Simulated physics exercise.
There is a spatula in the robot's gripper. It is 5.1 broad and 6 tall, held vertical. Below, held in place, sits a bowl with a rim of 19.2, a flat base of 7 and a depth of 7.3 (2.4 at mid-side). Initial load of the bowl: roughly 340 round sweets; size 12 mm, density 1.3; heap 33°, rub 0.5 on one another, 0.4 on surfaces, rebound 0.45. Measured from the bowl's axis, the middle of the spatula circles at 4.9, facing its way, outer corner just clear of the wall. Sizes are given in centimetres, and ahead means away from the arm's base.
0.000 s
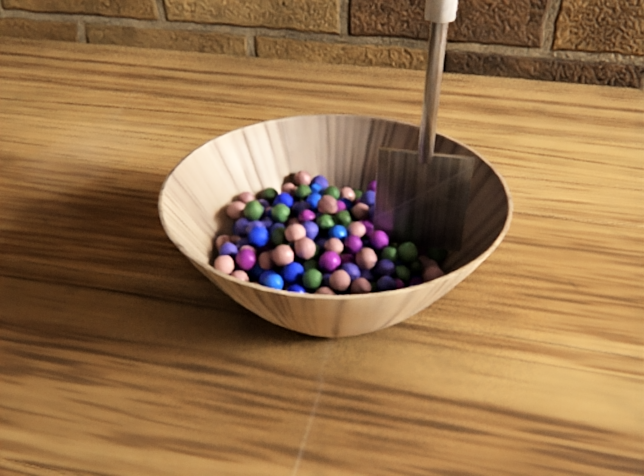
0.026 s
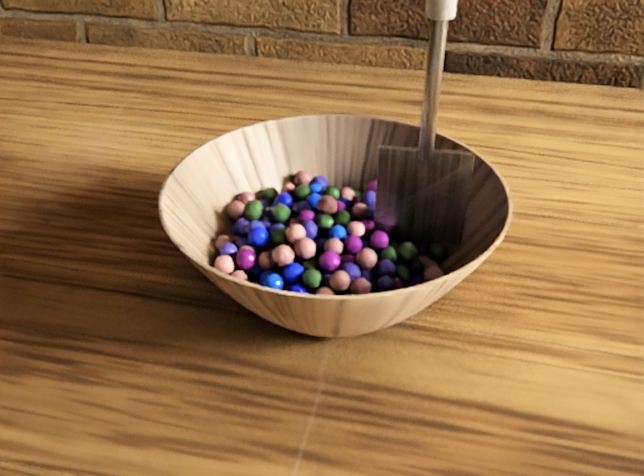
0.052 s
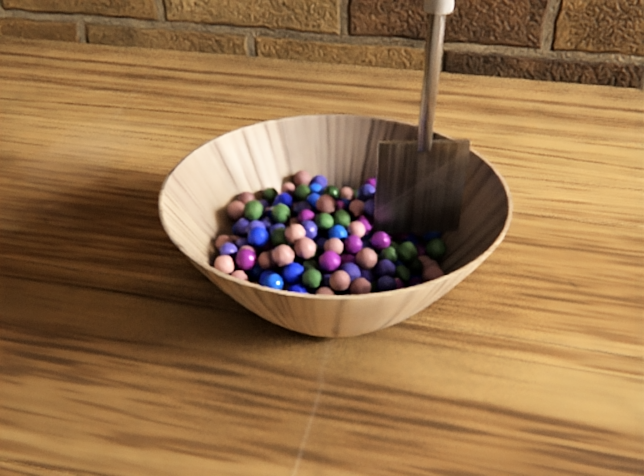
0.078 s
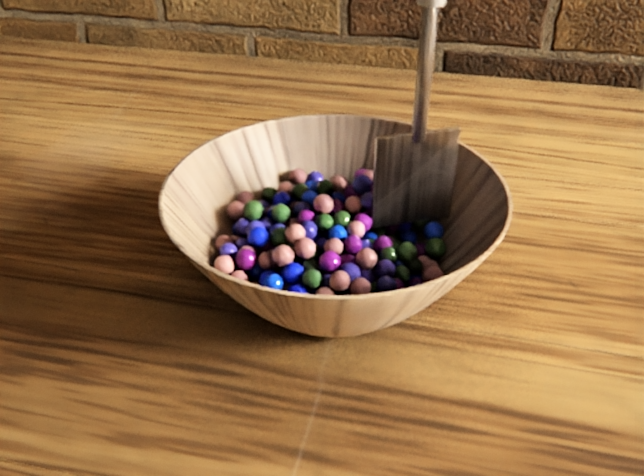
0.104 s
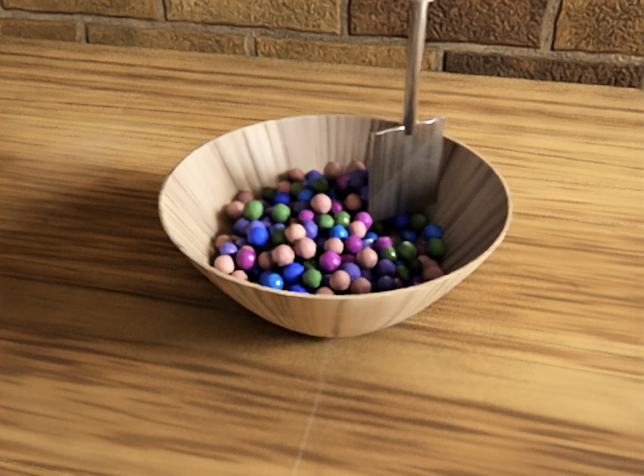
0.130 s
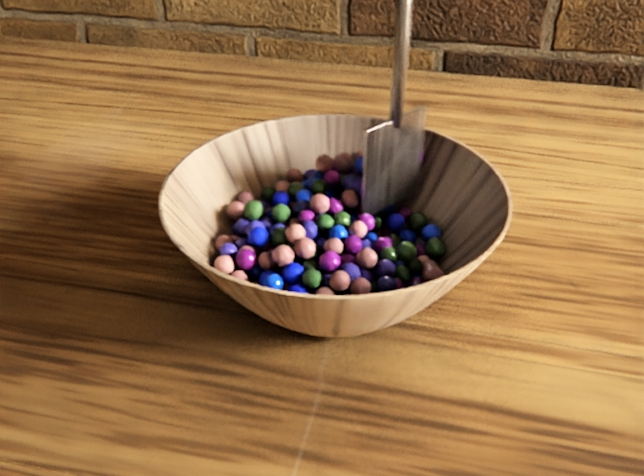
A flat spatula sweeping leftward along the far inside wall of a wooden bowl, nudging colourful round sweets as it moves.
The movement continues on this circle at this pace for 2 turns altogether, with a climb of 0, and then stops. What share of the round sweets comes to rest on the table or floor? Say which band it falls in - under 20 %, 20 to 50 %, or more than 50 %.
It falls under 20 %.
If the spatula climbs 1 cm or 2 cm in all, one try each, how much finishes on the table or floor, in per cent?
5 % and 0 %.
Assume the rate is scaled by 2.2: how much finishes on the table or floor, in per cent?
Estimated share: Near 40 per cent.
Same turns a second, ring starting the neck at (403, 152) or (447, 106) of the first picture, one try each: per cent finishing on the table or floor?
About 10 and 0 per cent.
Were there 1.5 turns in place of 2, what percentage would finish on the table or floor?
10 %.
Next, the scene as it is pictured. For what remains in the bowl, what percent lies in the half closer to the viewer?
Near 45 per cent of what stays in the bowl.
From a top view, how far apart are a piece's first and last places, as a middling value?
About 3 centimetres.
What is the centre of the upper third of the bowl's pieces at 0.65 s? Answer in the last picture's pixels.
Around (419, 242).
After 0.65 s, 317° round, highest piece 9 above the table; 326 in the bowl, 7 on the table or floor, 4 in flight or on the tool.
After 1.17 s, 219° round, highest piece 9 above the table; 300 in the bowl, 32 on the table or floor, 5 in flight or on the tool.
After 1.63 s, 0° round, highest piece 7 above the table; 290 in the bowl, 47 on the table or floor.
After 2.33 s, 0° round, highest piece 7 above the table; 290 in the bowl, 47 on the table or floor.
In the end, 290 in the bowl, 47 on the table or floor. That is 14 % on the table or floor.
